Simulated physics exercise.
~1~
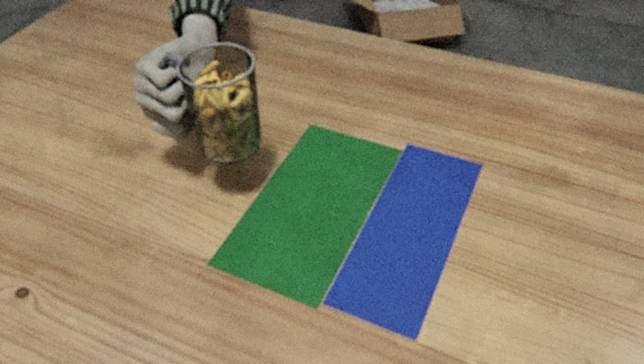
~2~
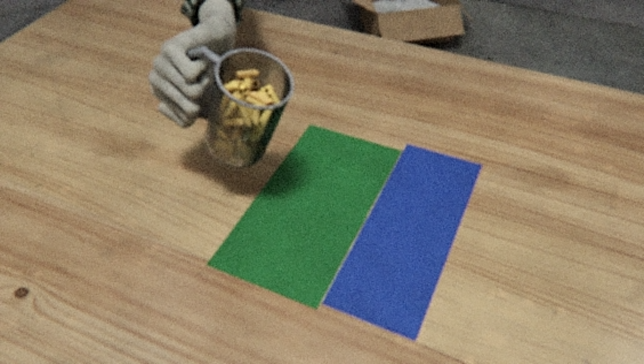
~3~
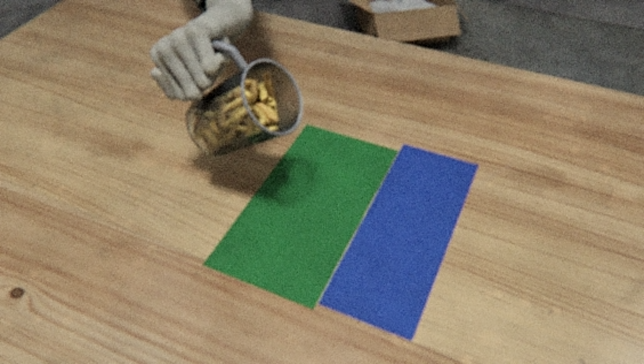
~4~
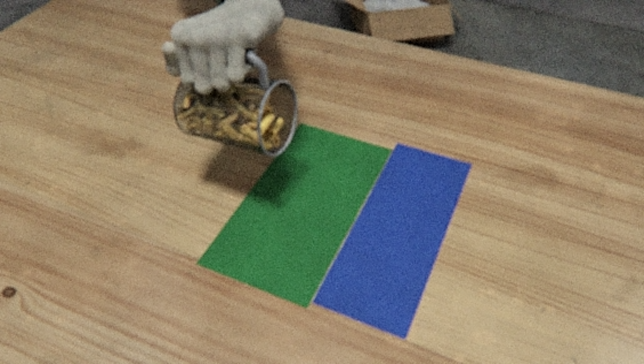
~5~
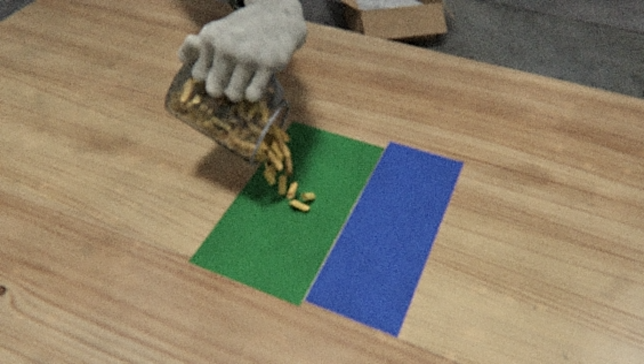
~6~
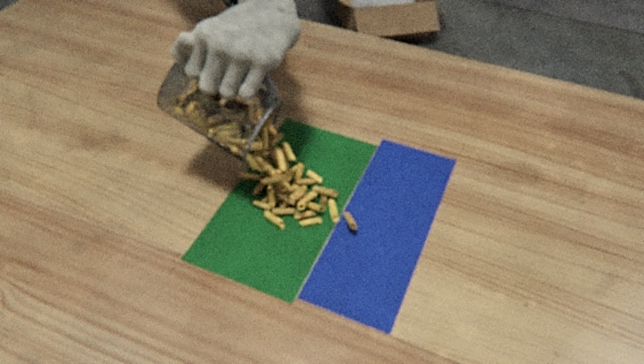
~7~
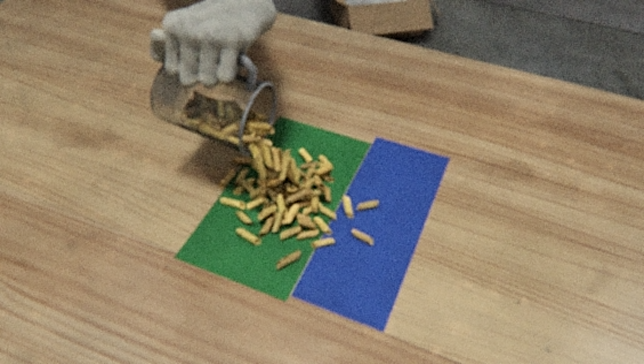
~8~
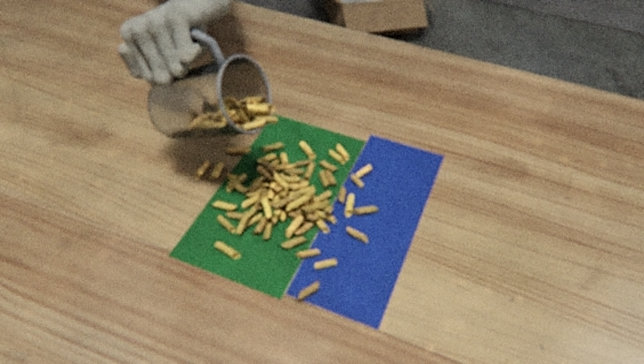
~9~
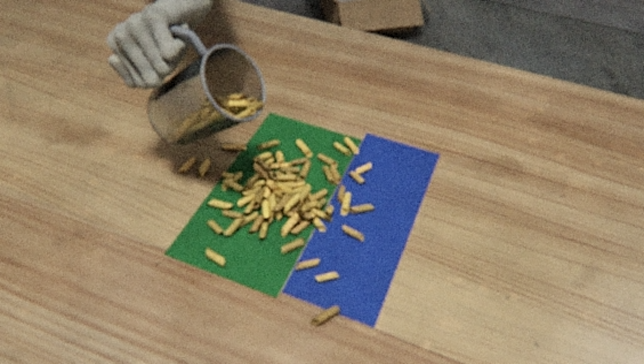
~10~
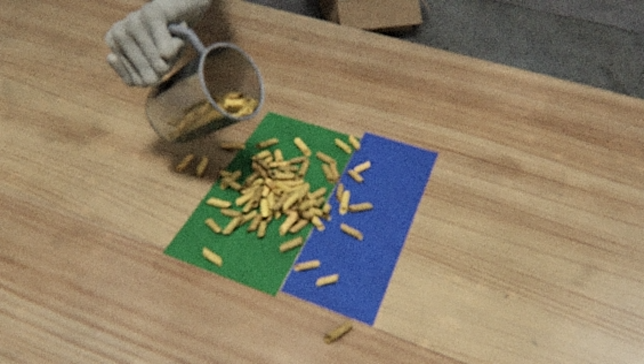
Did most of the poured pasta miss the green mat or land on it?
Most of the poured pasta landed on the green mat, and only a few pieces ended up on the blue mat or the bare table. A good share also stayed in the mug.
